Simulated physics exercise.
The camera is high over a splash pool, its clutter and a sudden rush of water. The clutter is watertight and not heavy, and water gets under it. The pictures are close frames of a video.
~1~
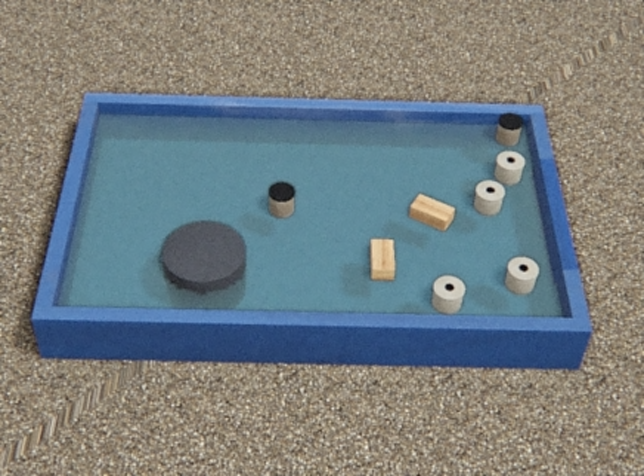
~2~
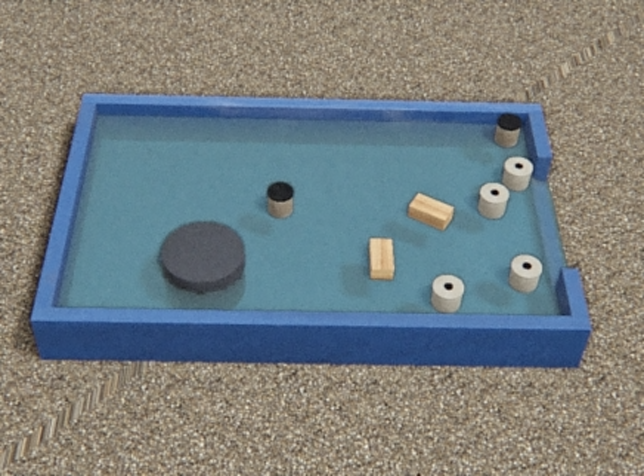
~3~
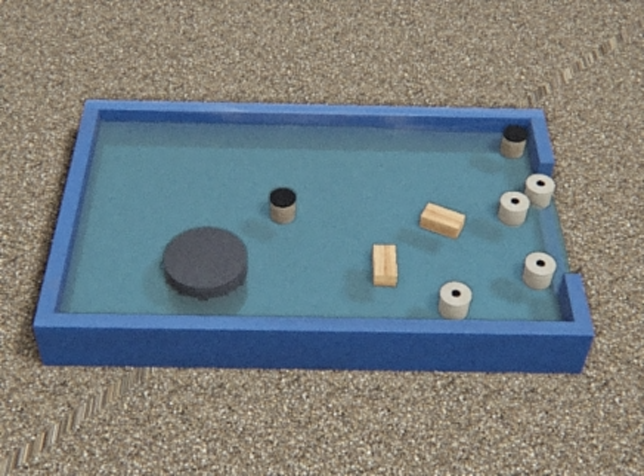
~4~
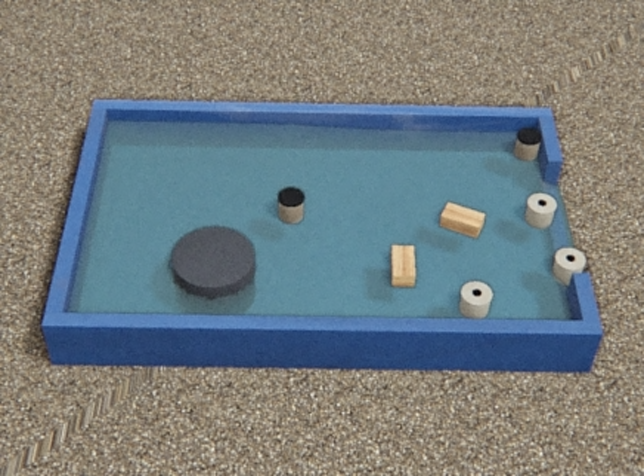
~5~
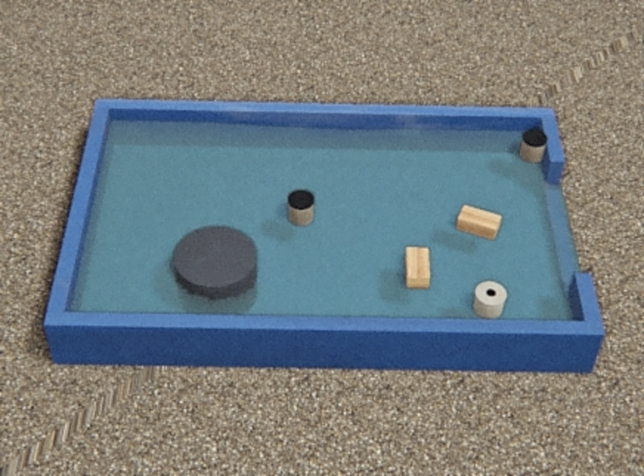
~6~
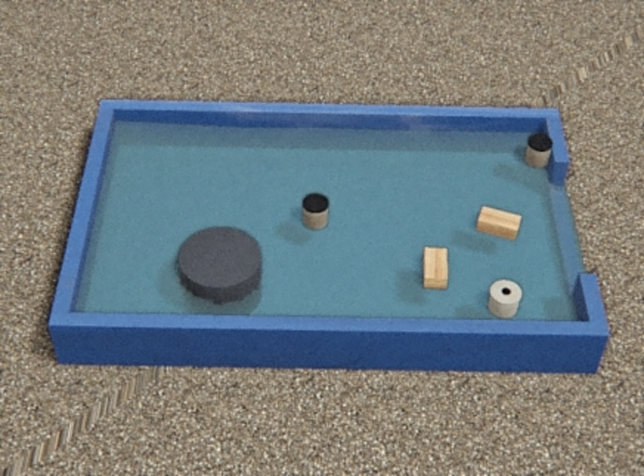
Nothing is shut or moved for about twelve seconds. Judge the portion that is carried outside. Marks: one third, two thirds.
That comes to two thirds or more.
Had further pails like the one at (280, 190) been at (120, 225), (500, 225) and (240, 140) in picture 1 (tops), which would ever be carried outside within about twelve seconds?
As listed: Inside, yes, kept in.
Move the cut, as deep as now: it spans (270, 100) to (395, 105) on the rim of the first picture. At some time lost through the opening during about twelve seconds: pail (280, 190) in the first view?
Answer: Through.
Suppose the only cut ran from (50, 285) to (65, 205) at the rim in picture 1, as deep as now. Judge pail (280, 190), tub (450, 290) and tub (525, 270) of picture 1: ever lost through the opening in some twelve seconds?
As listed: Gone, inside, left behind.
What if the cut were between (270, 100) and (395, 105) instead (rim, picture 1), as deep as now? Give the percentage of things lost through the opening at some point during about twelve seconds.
I make it 20 per cent.
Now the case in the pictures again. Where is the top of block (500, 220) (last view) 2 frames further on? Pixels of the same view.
Around (533, 219).
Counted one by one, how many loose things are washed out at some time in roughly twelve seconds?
7 of them.
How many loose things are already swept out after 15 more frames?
7 of them.
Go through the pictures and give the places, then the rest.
In the first picture, a block at (433, 207) floats; a tub at (449, 288) floats; 0 of 8 have shifted.
In the second picture, a block at (432, 207) floats; a tub at (449, 287) floats; 2 of 8 have shifted.
In the third picture, a block at (443, 216), afloat, close to its start; a tub at (456, 294), afloat, close to its start; 5 of 8 have shifted.
In the fourth picture, a block at (463, 215) floats, close to its start; a tub at (477, 293), afloat, close to its start; 7 of 8 have shifted.
In the fifth picture, a block at (480, 217), afloat, close to its start; a tub at (491, 293), afloat, close to its start; 8 of 8 have shifted.
In the sixth picture, a block at (500, 218), afloat, a stride from its start; a tub at (506, 292) floats, close to its start; 8 of 8 have shifted.
A moment on, 3 of 8 are out; 5 afloat.
Next, 6 of 8 are out; 2 afloat.
Later, 7 of 8 are out; 1 afloat.
In the end, 7 of 8 are out; 1 afloat.
